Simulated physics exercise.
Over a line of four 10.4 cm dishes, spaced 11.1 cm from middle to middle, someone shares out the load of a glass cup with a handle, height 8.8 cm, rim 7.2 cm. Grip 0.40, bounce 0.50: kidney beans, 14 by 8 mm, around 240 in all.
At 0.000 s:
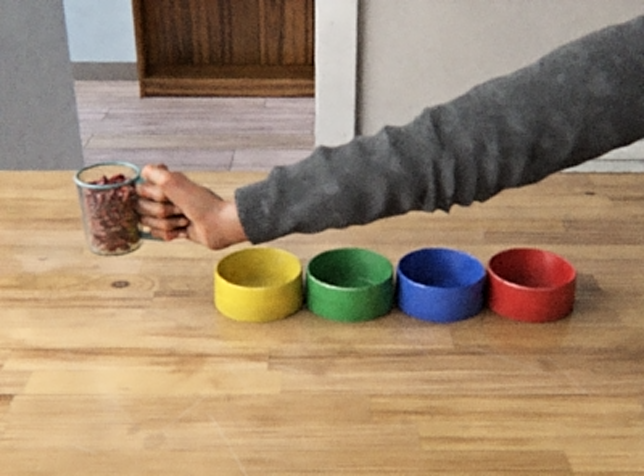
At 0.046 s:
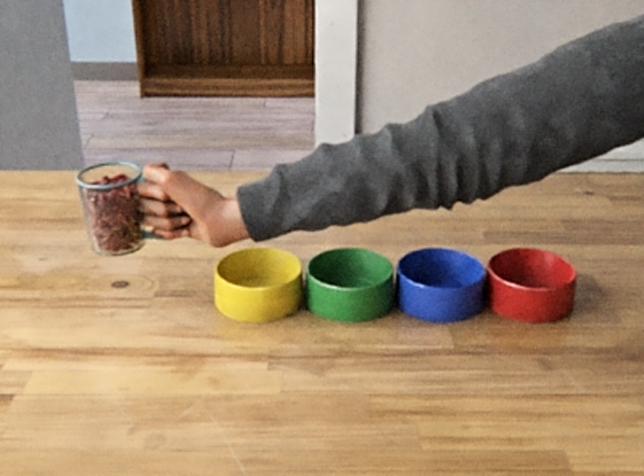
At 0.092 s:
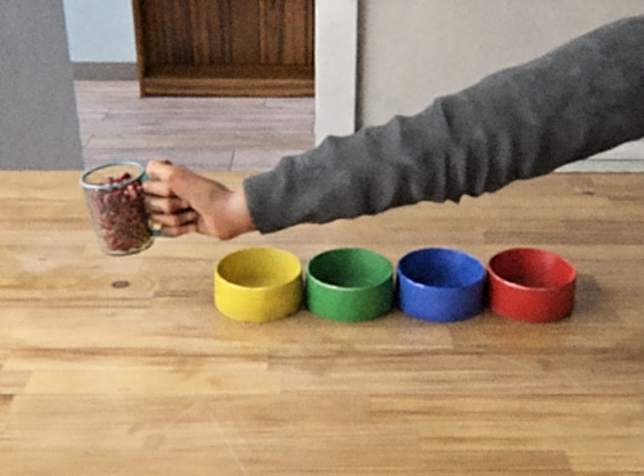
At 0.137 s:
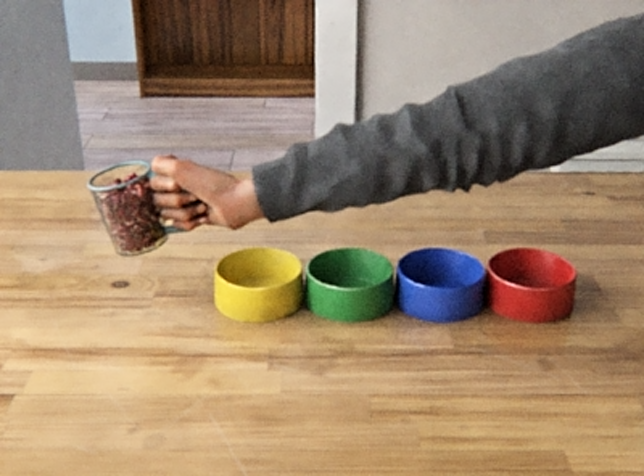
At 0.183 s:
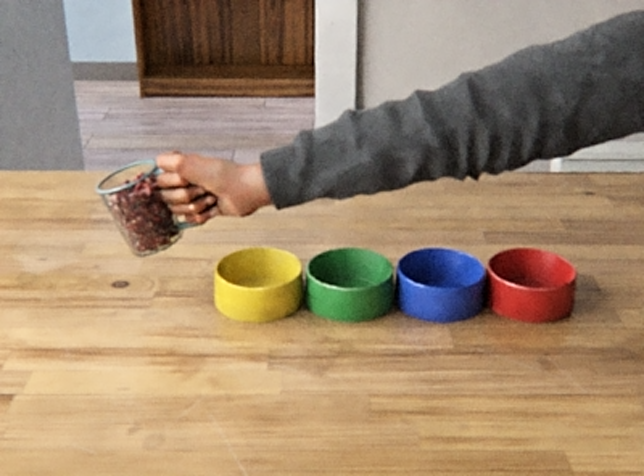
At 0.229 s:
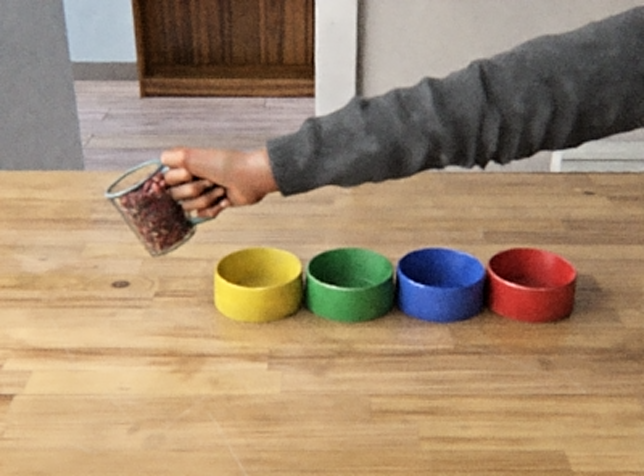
A hand moving a glass cup of red beans slightly right and gradually tilting it, beside yellow, green, blue and red dishes.
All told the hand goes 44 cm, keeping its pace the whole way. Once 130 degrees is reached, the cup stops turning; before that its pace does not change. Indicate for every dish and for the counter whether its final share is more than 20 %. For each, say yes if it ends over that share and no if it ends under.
Red - no, blue - no, green - yes, yellow - yes, counter - no.
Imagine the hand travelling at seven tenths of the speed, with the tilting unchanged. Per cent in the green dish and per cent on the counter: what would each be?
Then the green dish gets 0 and the counter 30.
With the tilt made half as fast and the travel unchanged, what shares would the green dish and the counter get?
Result - green: 10; counter: 0.
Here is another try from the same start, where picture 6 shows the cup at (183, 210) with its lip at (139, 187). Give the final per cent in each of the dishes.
Per cent kept: Red 0; blue 100; green 0; yellow 0.
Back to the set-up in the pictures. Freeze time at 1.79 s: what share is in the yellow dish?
55 %.
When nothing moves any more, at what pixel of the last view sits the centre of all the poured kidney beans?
In the last view, approximately (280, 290).
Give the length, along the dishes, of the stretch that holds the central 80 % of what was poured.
I'd put it near 13 cm.
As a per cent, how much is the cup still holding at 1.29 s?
Roughly 0 per cent, I'd say.
After 0.86 s, tilt 124 degrees; cup holds 65 %, yellow 35 %.
After 1.29 s, tilt 130 degrees; cup holds 0 %, green 30 %, yellow 55 %.
Then, at 1.79 s, tilt 130 degrees; cup holds 0 %, green 30 %, yellow 55 %.
At rest (2.1 s), red 0 %, blue 0 %, green 30 %, yellow 55 %, counter 15 %.
